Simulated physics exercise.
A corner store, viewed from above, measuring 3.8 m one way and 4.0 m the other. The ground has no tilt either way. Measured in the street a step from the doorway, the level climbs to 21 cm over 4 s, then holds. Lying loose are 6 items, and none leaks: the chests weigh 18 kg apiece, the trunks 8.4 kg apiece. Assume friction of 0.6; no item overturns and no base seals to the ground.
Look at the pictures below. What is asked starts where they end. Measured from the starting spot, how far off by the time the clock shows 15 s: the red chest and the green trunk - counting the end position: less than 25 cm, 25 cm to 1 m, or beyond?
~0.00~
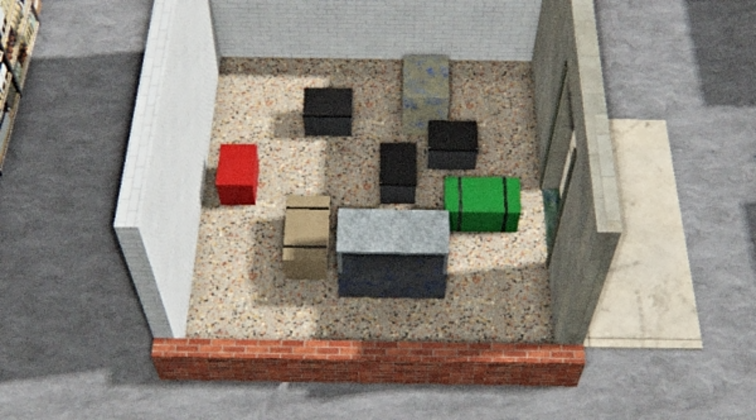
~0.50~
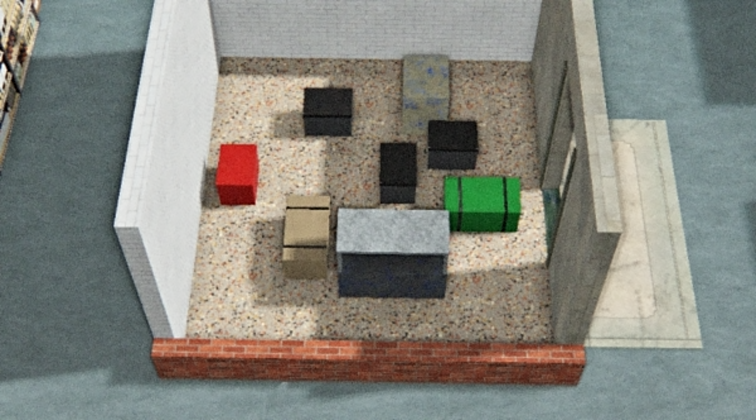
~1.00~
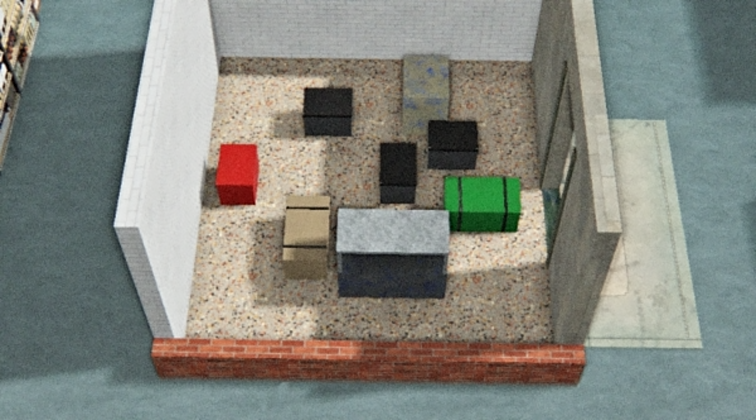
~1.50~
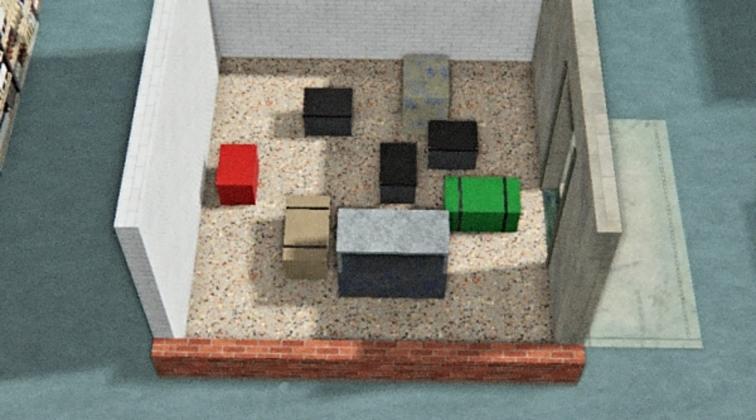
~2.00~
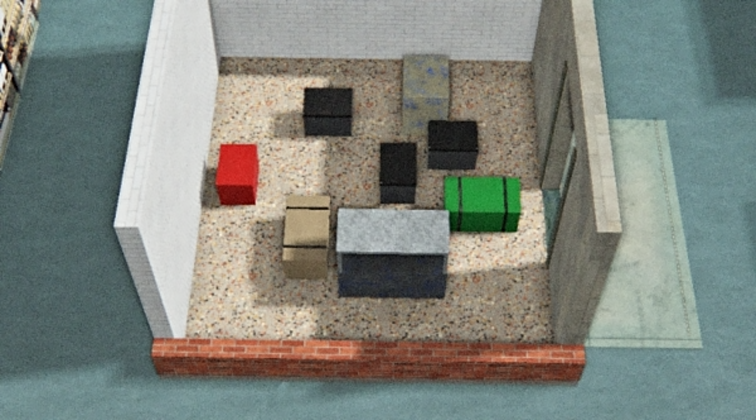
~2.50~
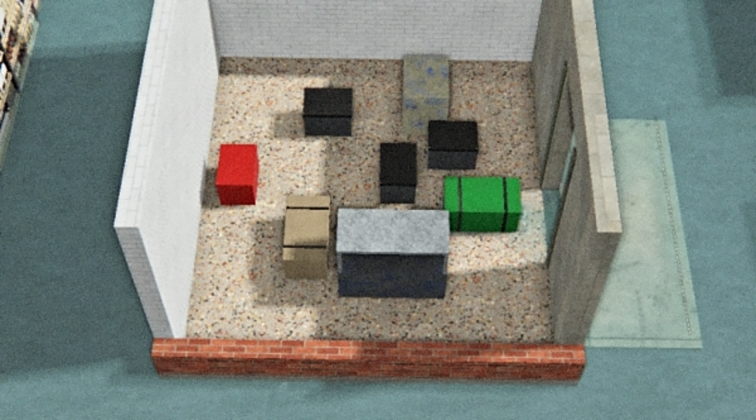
Judging by where they end up, the red chest ends well away while the green trunk ends well away.
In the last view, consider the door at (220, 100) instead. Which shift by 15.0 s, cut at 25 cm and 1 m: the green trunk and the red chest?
In that case the green trunk goes a long way, the red chest shifts a modest distance.
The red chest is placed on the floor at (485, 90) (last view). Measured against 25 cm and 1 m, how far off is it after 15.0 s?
It creeps a little.
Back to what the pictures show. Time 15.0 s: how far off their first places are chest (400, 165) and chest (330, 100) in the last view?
Respectively 150 and 50 centimetres.
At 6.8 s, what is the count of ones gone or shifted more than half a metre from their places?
I get 3.
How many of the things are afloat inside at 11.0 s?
At that point I count 4.
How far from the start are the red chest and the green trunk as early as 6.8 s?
Close to 0 and 120 centimetres by then.
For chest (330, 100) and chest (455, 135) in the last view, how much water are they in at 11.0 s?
Around 7 cm and 6 cm.
After 3.5 s the red chest is near (237, 164), 0.0 m from its start, aground; the green trunk is near (458, 192), 0.3 m from its start, aground; 0 afloat.
After 6.8 s the red chest is near (237, 164), 0.0 m from its start, aground; the green trunk is near (377, 203), 1.1 m from its start, afloat; 1 afloat.
After 11.0 s the red chest is near (226, 97), 0.9 m from its start, afloat; the green trunk is near (220, 300), 3.0 m from its start, afloat; 4 afloat.
After 15.0 s the red chest is near (354, 78), 1.7 m from its start, afloat; the green trunk is near (278, 272), 2.3 m from its start, afloat; 5 afloat.
